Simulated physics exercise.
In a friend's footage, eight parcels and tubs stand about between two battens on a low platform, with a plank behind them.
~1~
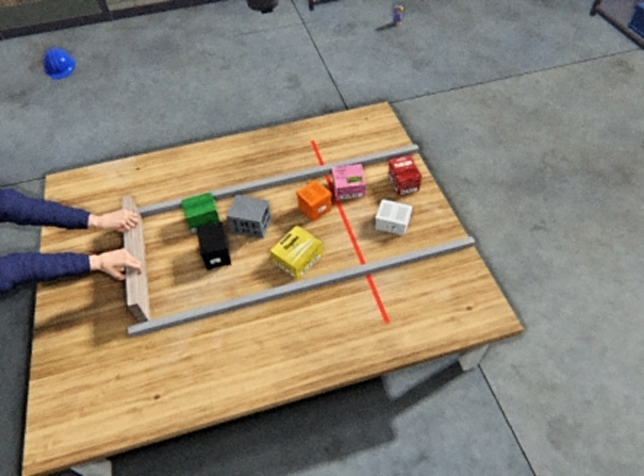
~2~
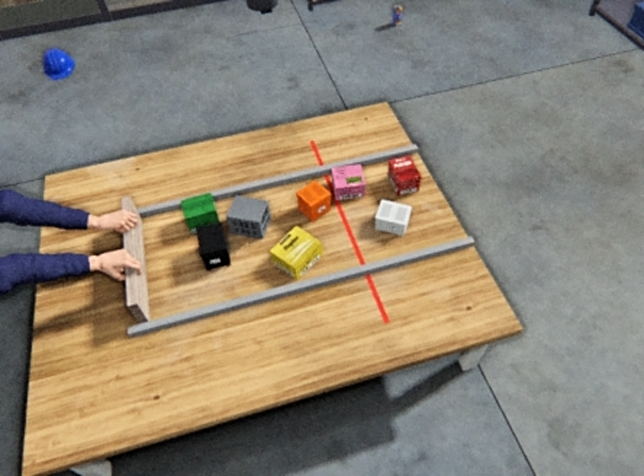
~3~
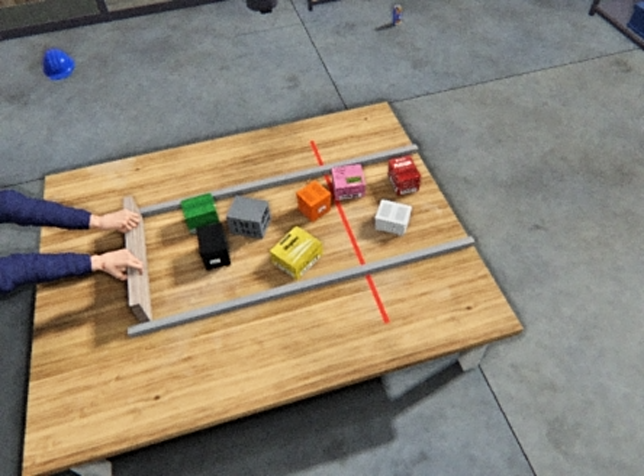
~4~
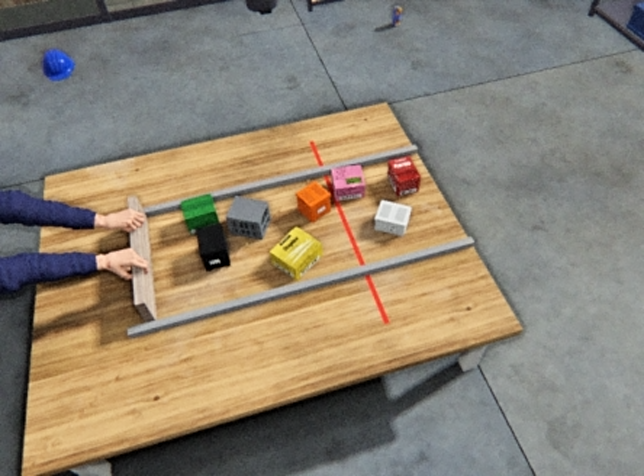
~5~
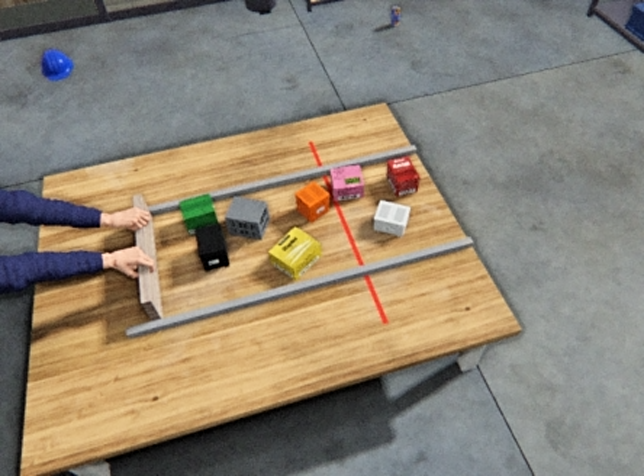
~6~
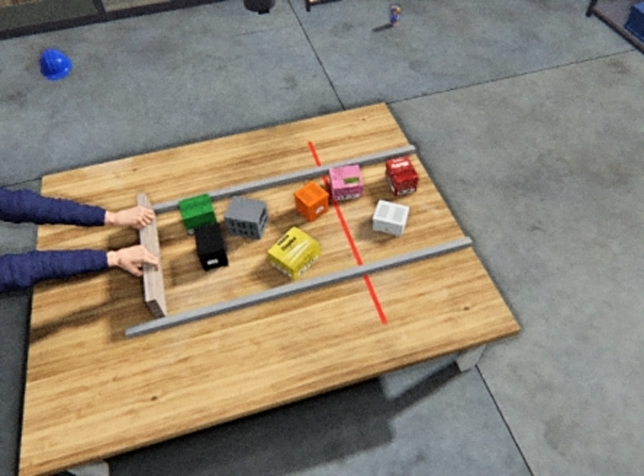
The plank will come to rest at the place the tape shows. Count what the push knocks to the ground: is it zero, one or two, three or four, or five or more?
I foresee no drops here.
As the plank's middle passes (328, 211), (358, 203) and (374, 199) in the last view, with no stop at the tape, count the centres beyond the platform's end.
In order of the places given, that's 0, 0 and 2.
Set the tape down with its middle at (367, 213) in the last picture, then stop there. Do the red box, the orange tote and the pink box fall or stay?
Per object: Red box goes, orange tote stays, pink box goes.
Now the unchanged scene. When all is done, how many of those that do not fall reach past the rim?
That adds up to 1.
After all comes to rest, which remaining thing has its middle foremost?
The foremost one is the red box.
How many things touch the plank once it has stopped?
Contact count: 3.
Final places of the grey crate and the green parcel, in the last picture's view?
The grey crate ends at (372, 192) and the green parcel at (343, 178).
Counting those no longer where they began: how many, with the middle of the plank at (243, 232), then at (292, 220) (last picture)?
First 3, then 6.
Early on, none off yet; red box at rest near (401, 176); white tote at rest near (390, 219); pink box at rest near (346, 183).
A while later, none off yet; red box at rest near (401, 176); white tote at rest near (390, 219); pink box travelled a little near (355, 177).
Finally, the number that fall off is zero.
